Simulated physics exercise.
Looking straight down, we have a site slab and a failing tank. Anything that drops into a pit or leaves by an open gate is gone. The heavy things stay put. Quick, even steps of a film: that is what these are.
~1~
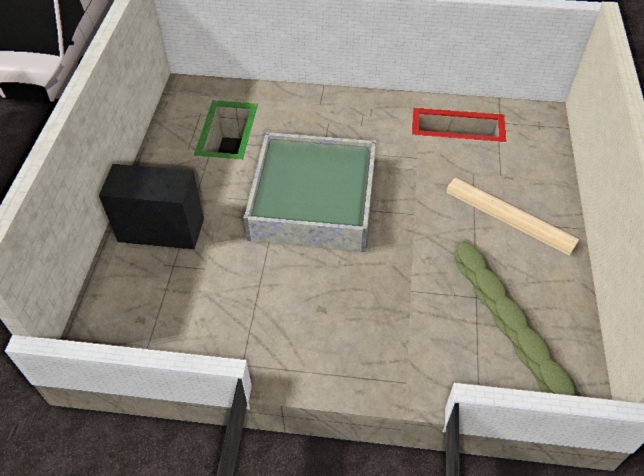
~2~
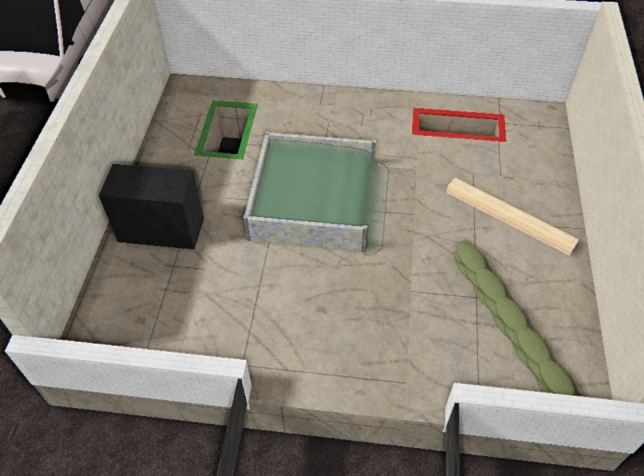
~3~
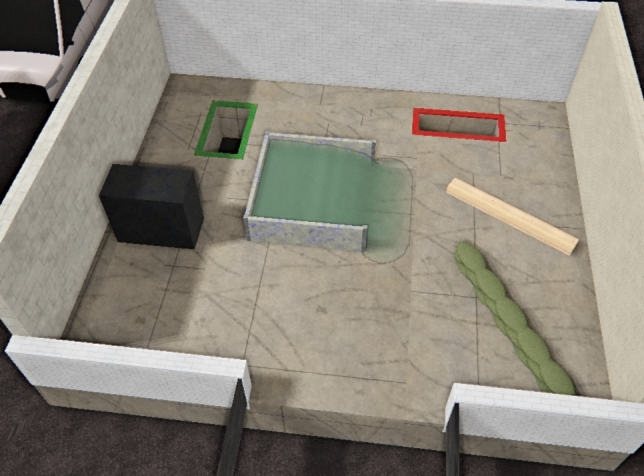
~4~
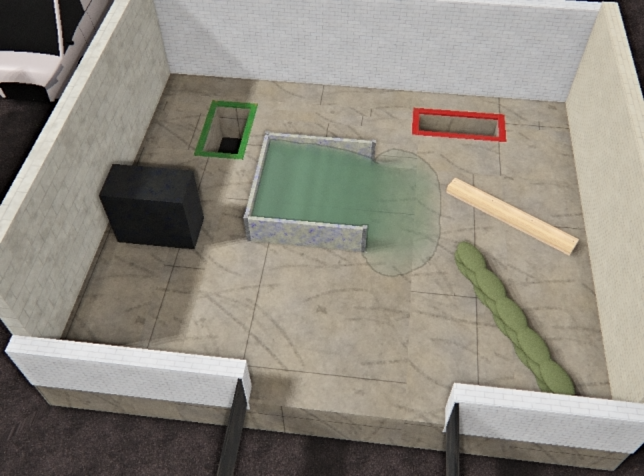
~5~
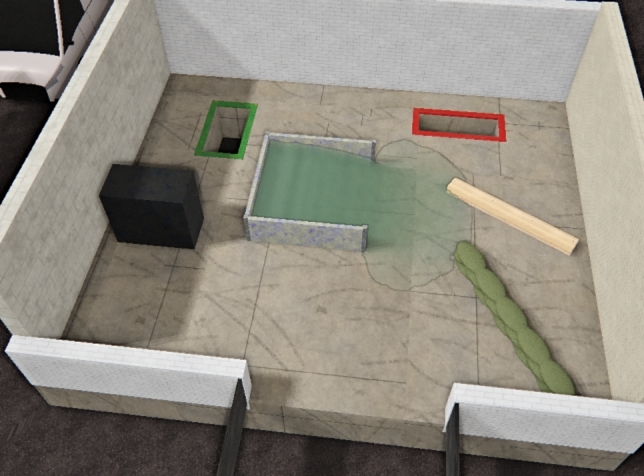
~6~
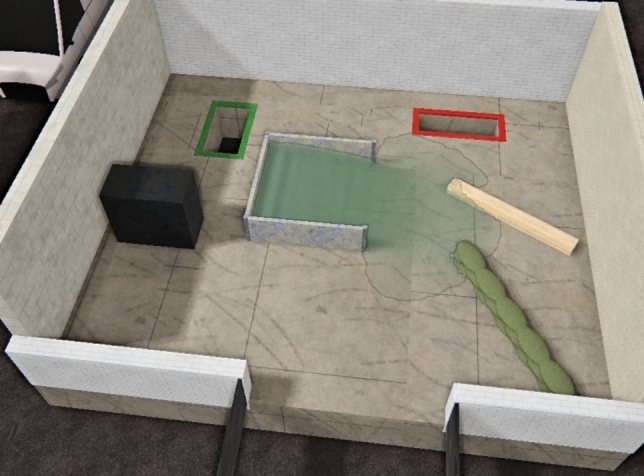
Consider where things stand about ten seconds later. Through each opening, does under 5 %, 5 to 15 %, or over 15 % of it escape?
Escaping: Through the gate, 5 to 15 %; through the red pit, over 15 %; through the green pit, under 5 %.
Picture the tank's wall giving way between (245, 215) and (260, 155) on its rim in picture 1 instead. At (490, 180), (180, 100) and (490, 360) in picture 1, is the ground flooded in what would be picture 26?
First spot spared, second spot submerged, third spot spared.
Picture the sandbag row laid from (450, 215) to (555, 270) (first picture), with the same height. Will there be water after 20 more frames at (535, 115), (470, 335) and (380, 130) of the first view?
In the order asked: Submerged, submerged and untouched.
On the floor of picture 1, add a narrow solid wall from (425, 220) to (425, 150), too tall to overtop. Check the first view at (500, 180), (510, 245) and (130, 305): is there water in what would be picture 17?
In turn: Not flooded, flooded, no water.
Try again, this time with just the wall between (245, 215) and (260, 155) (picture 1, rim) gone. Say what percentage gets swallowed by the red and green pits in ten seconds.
Red 4 %, green 15 %.
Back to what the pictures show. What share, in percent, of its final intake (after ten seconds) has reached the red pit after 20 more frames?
Share at that point: Roughly 30 %.
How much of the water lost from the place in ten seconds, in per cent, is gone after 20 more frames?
Roughly 25 percent of it.
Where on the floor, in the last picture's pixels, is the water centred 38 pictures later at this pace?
Centre of mass: Roughly (469, 248).
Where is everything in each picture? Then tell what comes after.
The water tank at (313, 182) is whole and still, in the first frame.
Water pours out at (367, 198) and has run to (379, 166), in the second frame.
Water pours out at (367, 200) and has run to (394, 256), in the third frame.
Water pours out at (367, 201) and has run to (418, 161), in the fourth frame.
Water pours out at (367, 201) and has run to (459, 177), in the fifth frame.
Water pours out at (367, 201) and has run to (491, 247), in the sixth frame.
A moment on, water covers 20 % of the floor; the gate 0 %, the red pit 0 %, the green pit 0 %.
Next, water covers 30 % of the floor; the gate 0 %, the red pit 3 %, the green pit 0 %.
Then, water covers 35 % of the floor; the gate 0 %, the red pit 7 %, the green pit 0 %.
Later, water covers 50 % of the floor; the gate 3 %, the red pit 13 %, the green pit 0 %.
In the end, water covers 65 % of the floor; the gate 8 %, the red pit 22 %, the green pit 0 %.
